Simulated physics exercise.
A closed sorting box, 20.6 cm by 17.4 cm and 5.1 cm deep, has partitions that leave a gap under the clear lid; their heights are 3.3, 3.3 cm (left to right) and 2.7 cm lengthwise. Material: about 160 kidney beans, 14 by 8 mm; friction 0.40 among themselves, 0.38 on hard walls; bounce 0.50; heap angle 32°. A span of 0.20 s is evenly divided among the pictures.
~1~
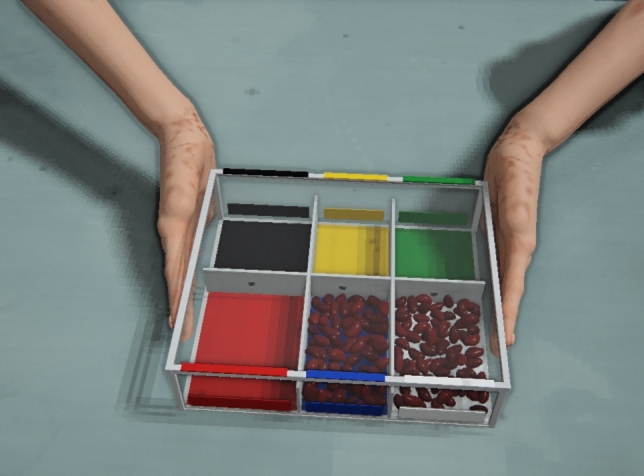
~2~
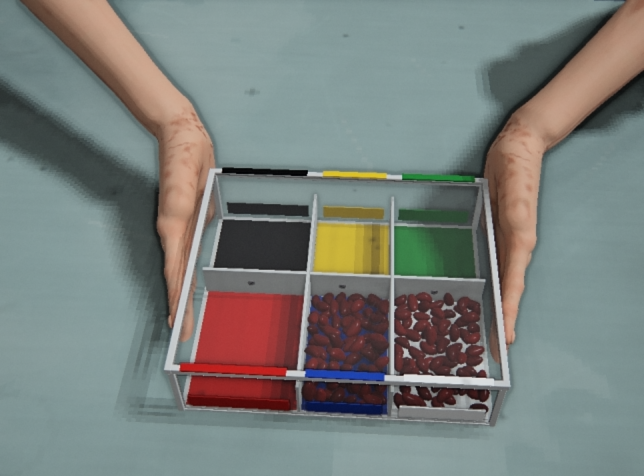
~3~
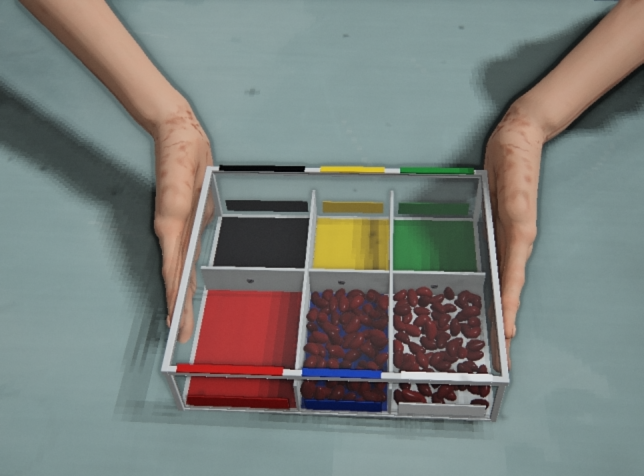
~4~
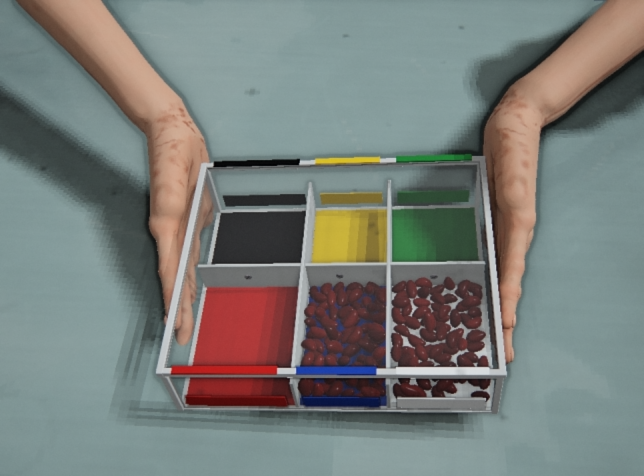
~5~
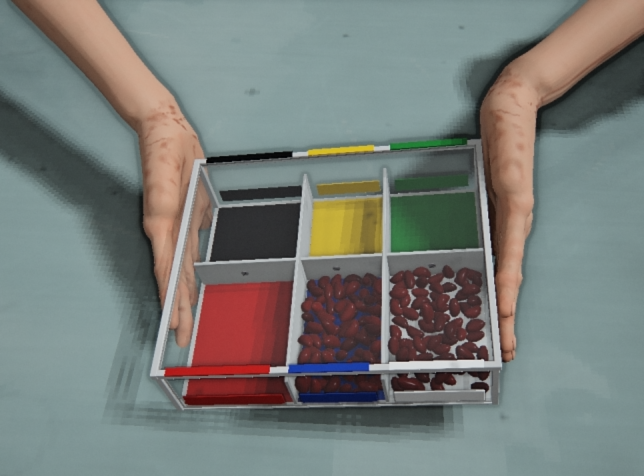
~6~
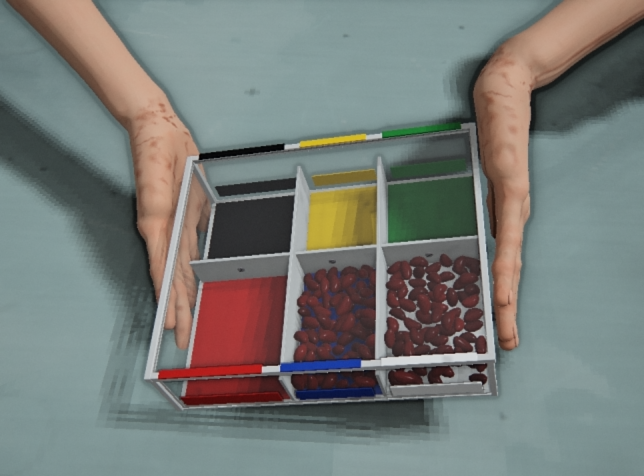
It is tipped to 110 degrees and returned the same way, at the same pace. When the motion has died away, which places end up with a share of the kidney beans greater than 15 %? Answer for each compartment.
Red - yes; blue - yes; green - no; yellow - no; white - yes; black - no.
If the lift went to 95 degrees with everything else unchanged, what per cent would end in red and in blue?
In per cent, red 20 and blue 60.
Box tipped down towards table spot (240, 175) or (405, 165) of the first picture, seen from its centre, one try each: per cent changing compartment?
The share comes to about 95 in a hundred, then about 95 in a hundred.
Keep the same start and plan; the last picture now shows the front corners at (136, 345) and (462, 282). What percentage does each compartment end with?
Per cent at the finish: Red 20, blue 25, green 0, yellow 5, white 5, black 40.
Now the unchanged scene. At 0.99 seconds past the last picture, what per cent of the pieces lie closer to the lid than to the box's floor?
Around 70 in a hundred, give or take.
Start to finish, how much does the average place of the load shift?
Net shift: Approx. 5.5 cm.
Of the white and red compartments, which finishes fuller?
Fuller: Red.
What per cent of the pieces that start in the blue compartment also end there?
50 per cent, roughly.
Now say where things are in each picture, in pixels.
In the first picture, box tilt 0 degrees, front corners at (173, 366) and (503, 384); blue 55 %, white 45 %.
In the second picture, box tilt 1 degrees, front corners at (172, 367) and (503, 383).
In the third picture, box tilt 3 degrees, front corners at (169, 368) and (502, 378).
In the fourth picture, box tilt 6 degrees, front corners at (164, 370) and (499, 371), lowest corner left front.
In the fifth picture, box tilt 10 degrees, front corners at (158, 372) and (494, 363), lowest corner left front.
In the sixth picture, box tilt 14 degrees, front corners at (153, 375) and (488, 355), lowest corner left front; blue 55 %, white 45 %.
Then, 0.99 s after the last picture, tilt 110 degrees; red 25 %, blue 45 %, white 30 %.
Then, 1.65 s after the last picture, tilt 49 degrees; red 35 %, blue 45 %, white 20 %.
Then, 2.34 s after the last picture, tilt 0 degrees; red 40 %, blue 40 %, white 20 %.
In the end, red 40 %, blue 40 %, green 0 %, yellow 0 %, white 20 %, black 0 %.
